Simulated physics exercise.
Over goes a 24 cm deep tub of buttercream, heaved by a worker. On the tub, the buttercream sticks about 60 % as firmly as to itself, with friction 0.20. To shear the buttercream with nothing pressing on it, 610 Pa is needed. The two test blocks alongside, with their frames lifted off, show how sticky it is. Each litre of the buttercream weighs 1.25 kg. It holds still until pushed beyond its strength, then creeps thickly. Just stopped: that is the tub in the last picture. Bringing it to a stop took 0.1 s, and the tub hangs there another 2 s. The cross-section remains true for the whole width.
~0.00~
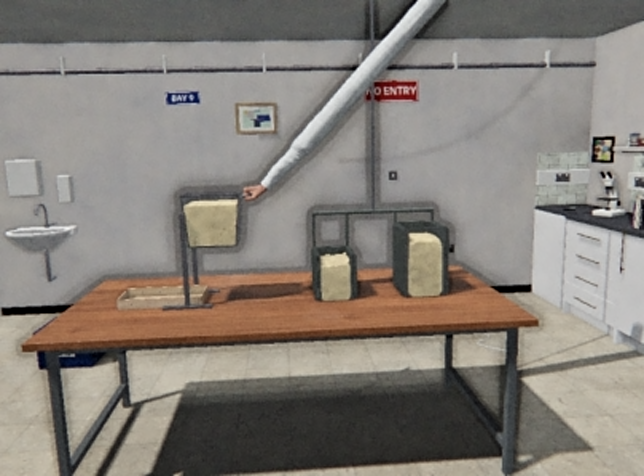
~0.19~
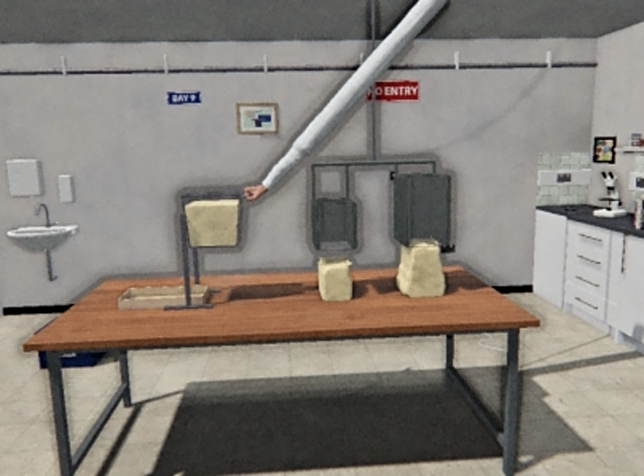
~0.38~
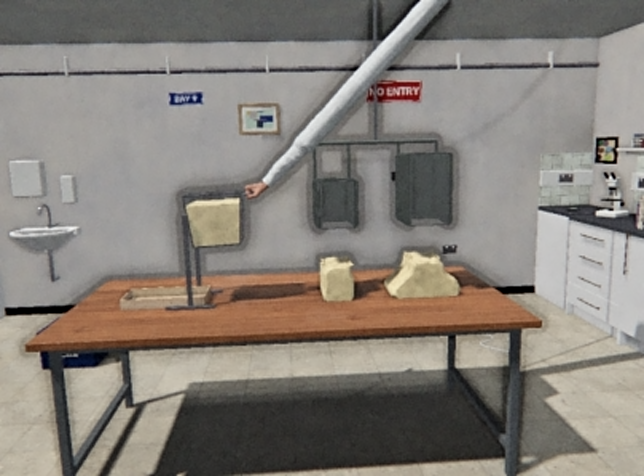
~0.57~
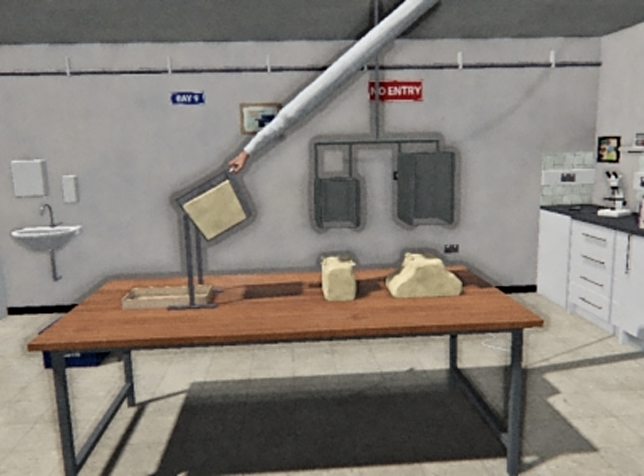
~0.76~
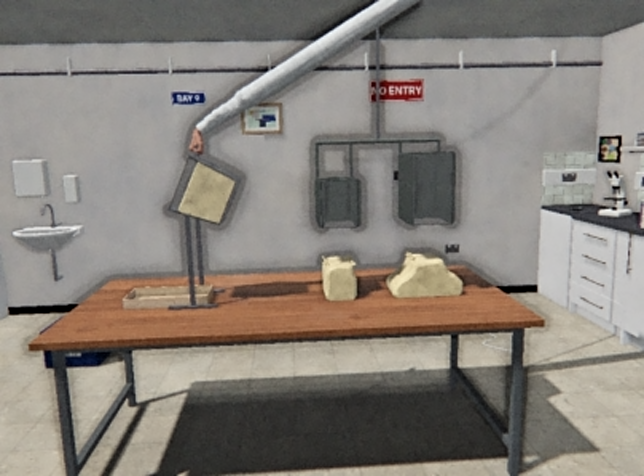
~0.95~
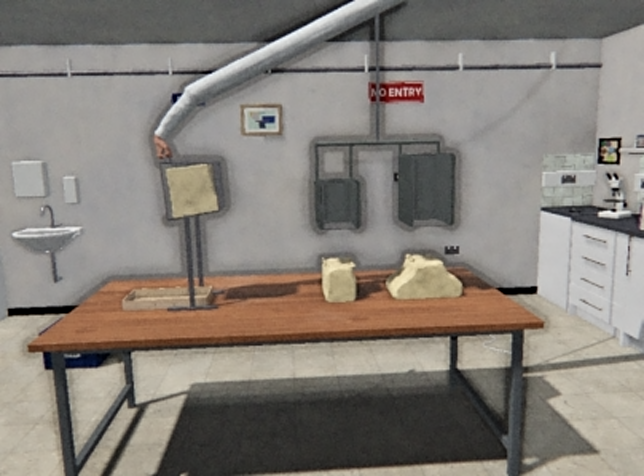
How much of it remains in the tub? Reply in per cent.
42 %.
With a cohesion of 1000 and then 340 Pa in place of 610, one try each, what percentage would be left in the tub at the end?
In that order: 90 %, 30 %.
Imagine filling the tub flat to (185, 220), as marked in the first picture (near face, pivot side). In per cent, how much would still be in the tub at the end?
That gives some 65 %.
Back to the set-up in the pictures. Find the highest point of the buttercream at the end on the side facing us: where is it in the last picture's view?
About (201, 194).
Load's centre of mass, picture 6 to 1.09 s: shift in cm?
About 6 cm.
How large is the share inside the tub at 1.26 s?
Some 55 per cent.
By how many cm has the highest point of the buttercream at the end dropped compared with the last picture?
13 cm.
After 1.09 s, the tub is at 94 degrees and holds 85 %.
After 1.26 s, the tub is at 94 degrees and holds 53 %.
After 1.43 s, the tub is at 94 degrees and holds 42 %.
After 1.60 s, the tub is at 94 degrees and holds 42 %.
After 2.95 s, the tub is at 94 degrees and holds 42 %.
